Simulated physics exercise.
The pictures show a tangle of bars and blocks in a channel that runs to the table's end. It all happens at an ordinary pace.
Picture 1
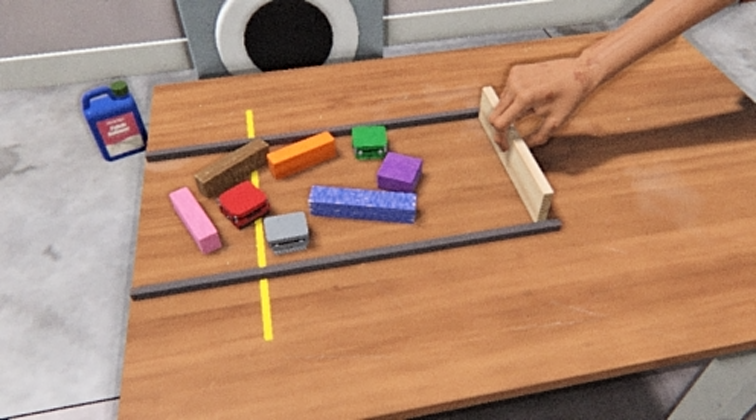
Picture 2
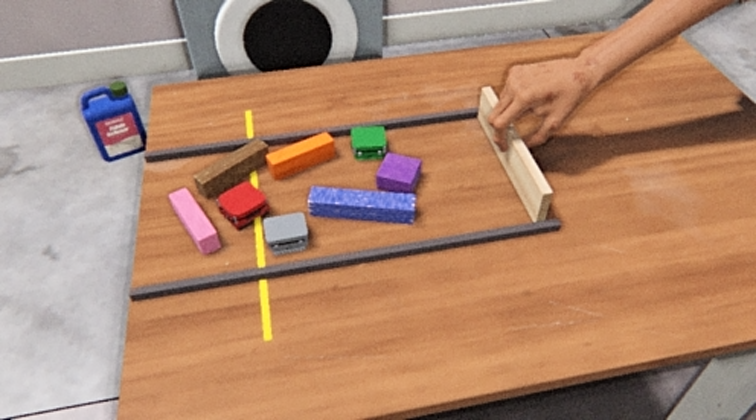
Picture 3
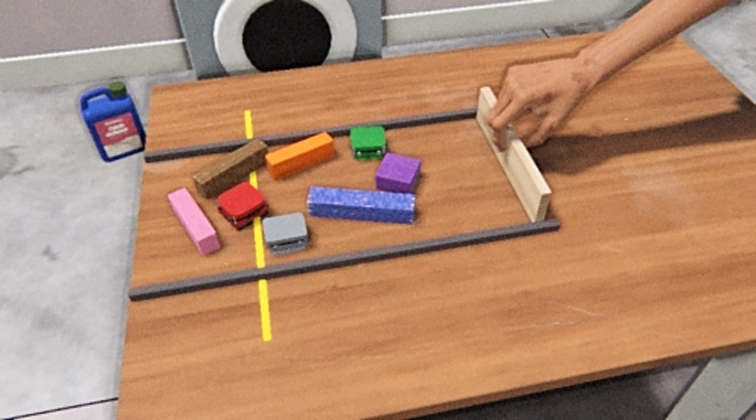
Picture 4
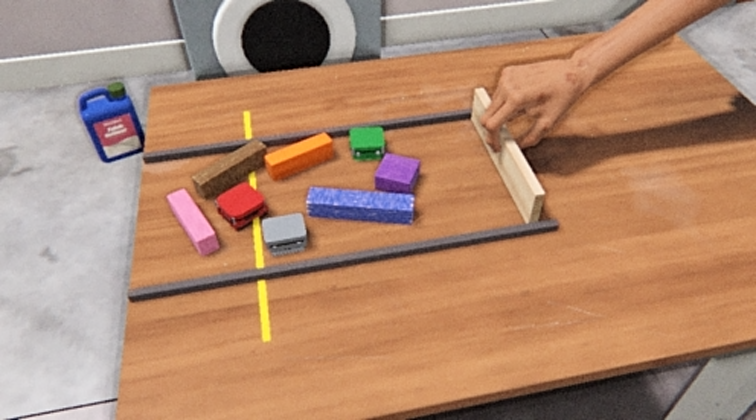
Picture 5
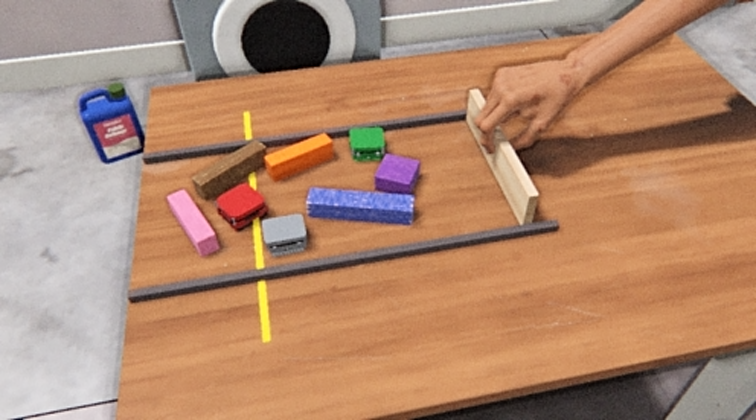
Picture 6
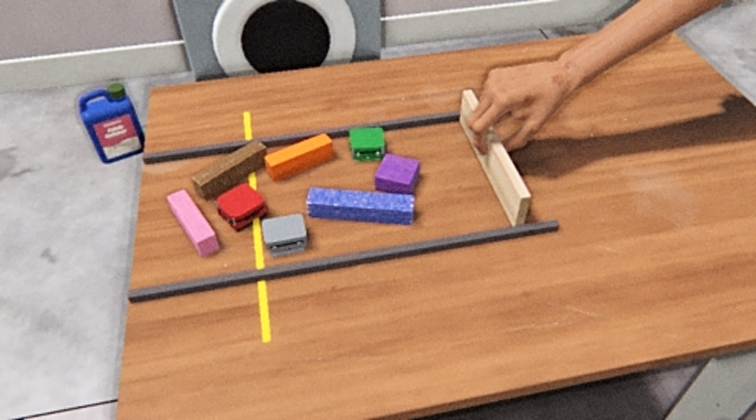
Hand sliding a pale wooden board slightly left between two dark rails, toward scattered coloured bars and blocks lying still on a table.
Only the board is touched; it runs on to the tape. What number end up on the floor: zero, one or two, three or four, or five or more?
In the end the number that fall off is zero.
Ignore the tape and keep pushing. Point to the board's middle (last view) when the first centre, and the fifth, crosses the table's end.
Near (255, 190) and (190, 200).
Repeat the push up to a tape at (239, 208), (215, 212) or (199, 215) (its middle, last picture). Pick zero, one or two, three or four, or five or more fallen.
For each place: 1 or 2; one to two; three to four.
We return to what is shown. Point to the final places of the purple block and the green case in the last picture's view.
First (235, 204), then (234, 167).
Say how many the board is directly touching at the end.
That makes 4.
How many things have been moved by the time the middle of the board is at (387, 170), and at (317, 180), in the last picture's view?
By then 3, and 8.
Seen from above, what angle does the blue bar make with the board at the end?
About 65°.
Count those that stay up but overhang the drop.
It comes to 2.
Soon after, none off yet; pink bar at rest near (193, 222); brown bar at rest near (232, 170); red case at rest near (242, 208).
After that, none off yet; pink bar at rest near (193, 222); brown bar at rest near (232, 170); red case displaced a little near (227, 208).
And then, none off yet; pink bar displaced a little near (163, 235); brown bar displaced a little near (214, 165); red case displaced well along near (168, 207).
In the end, the number that fall off is zero.
